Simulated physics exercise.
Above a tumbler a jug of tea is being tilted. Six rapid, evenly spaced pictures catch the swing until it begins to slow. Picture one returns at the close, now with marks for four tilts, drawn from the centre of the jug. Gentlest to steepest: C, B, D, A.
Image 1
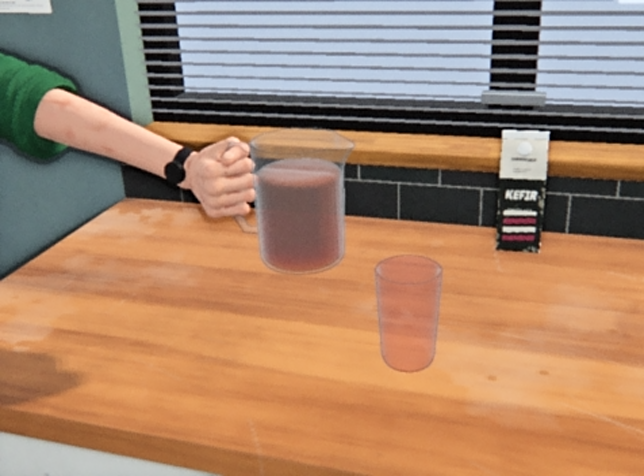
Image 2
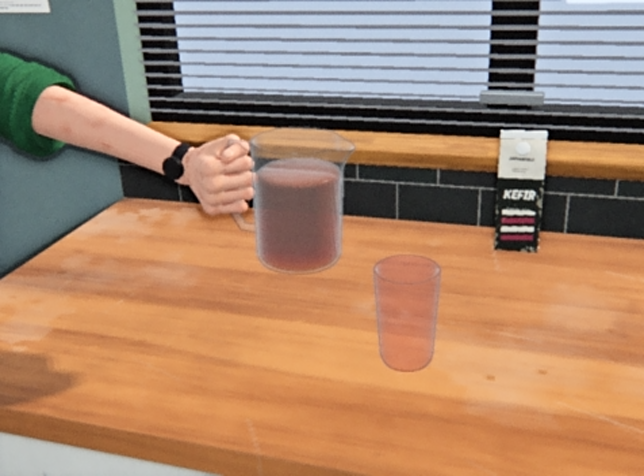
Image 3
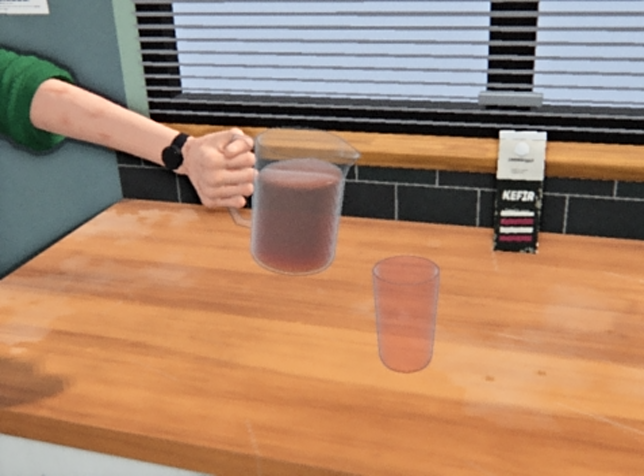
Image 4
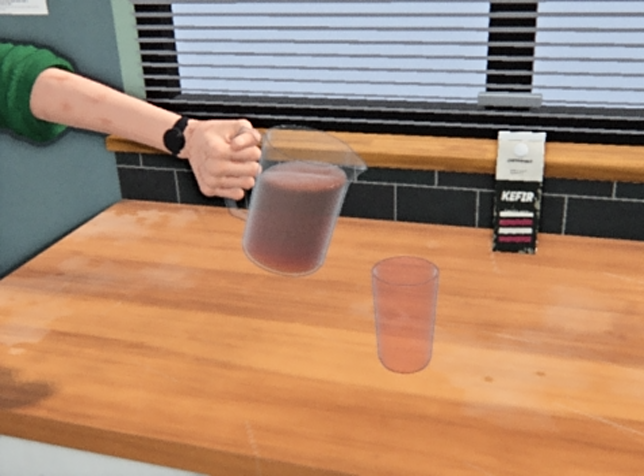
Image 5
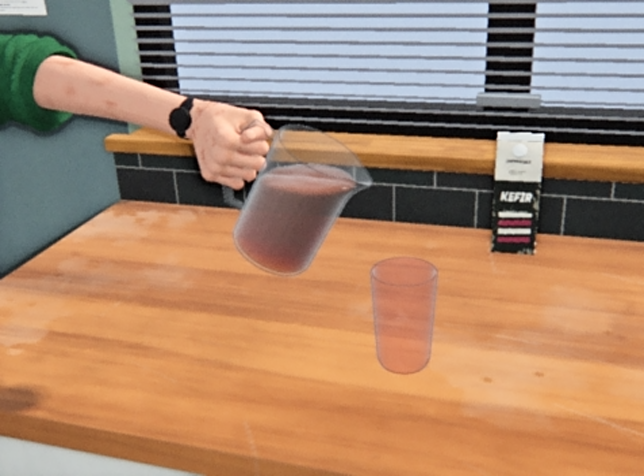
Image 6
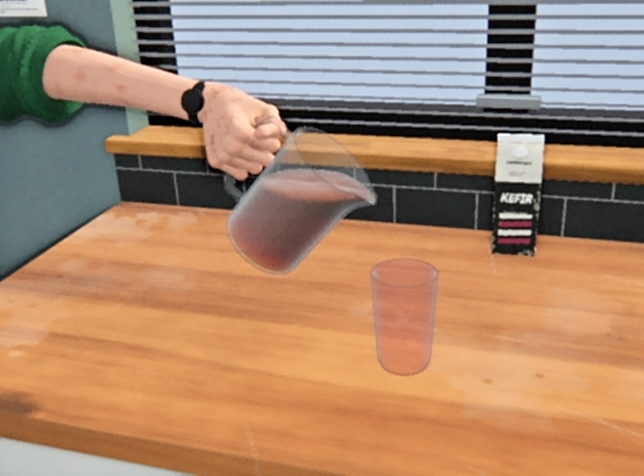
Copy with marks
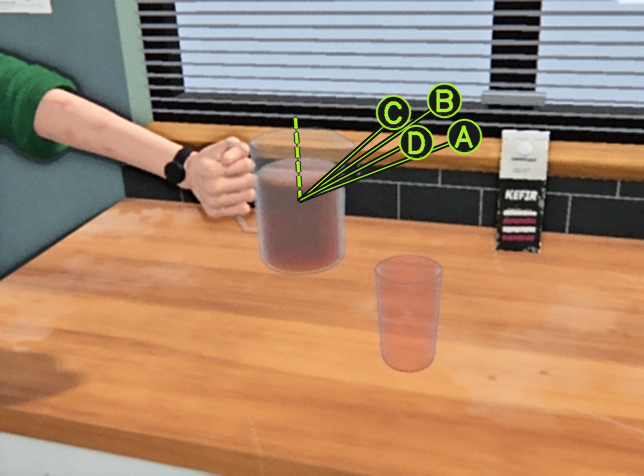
An arm in a green sleeve with a black watch reaches in from the left over a wooden counter, seen from slightly above, before dark tiles and a blinded window. It grips a clear jug of reddish-brown liquid, with a pinkish tumbler to the right and a black-and-white carton behind. The hand steadily tilts the jug rightward, its lip dipping towards the tumbler, while nothing leaves it.
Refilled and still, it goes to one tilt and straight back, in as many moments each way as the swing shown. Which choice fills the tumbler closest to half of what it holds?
Go for D.
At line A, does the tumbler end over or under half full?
Over.
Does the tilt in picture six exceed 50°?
No, it does not.
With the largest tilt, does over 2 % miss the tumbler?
No, it does not.
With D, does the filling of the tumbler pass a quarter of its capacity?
Yes, clearly.
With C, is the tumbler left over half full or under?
Under half.
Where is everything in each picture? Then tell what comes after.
Upright, lip at (353, 146); rim of the tumbler round (409, 269); nothing has left yet, in the first frame.
Tipped about 2°, lip at (353, 148); nothing has left yet, in the second frame.
Tipped about 8°, lip at (358, 156); nothing has left yet, in the third frame.
Tipped about 17°, lip at (365, 168); nothing has left yet, in the fourth frame.
Tipped about 28°, lip at (371, 183); nothing has left yet, in the fifth frame.
Tipped about 40°, lip at (375, 201); nothing has left yet, in the sixth frame.
In lime, A at (449, 143); B at (430, 110); C at (383, 126); D at (399, 148).
With A, the tumbler ends with about 72 % of what it can hold.
With B, the tumbler ends with about 33 % of what it can hold.
With C, the tumbler ends with about 20 % of what it can hold.
With D, the tumbler ends with about 50 % of what it can hold.
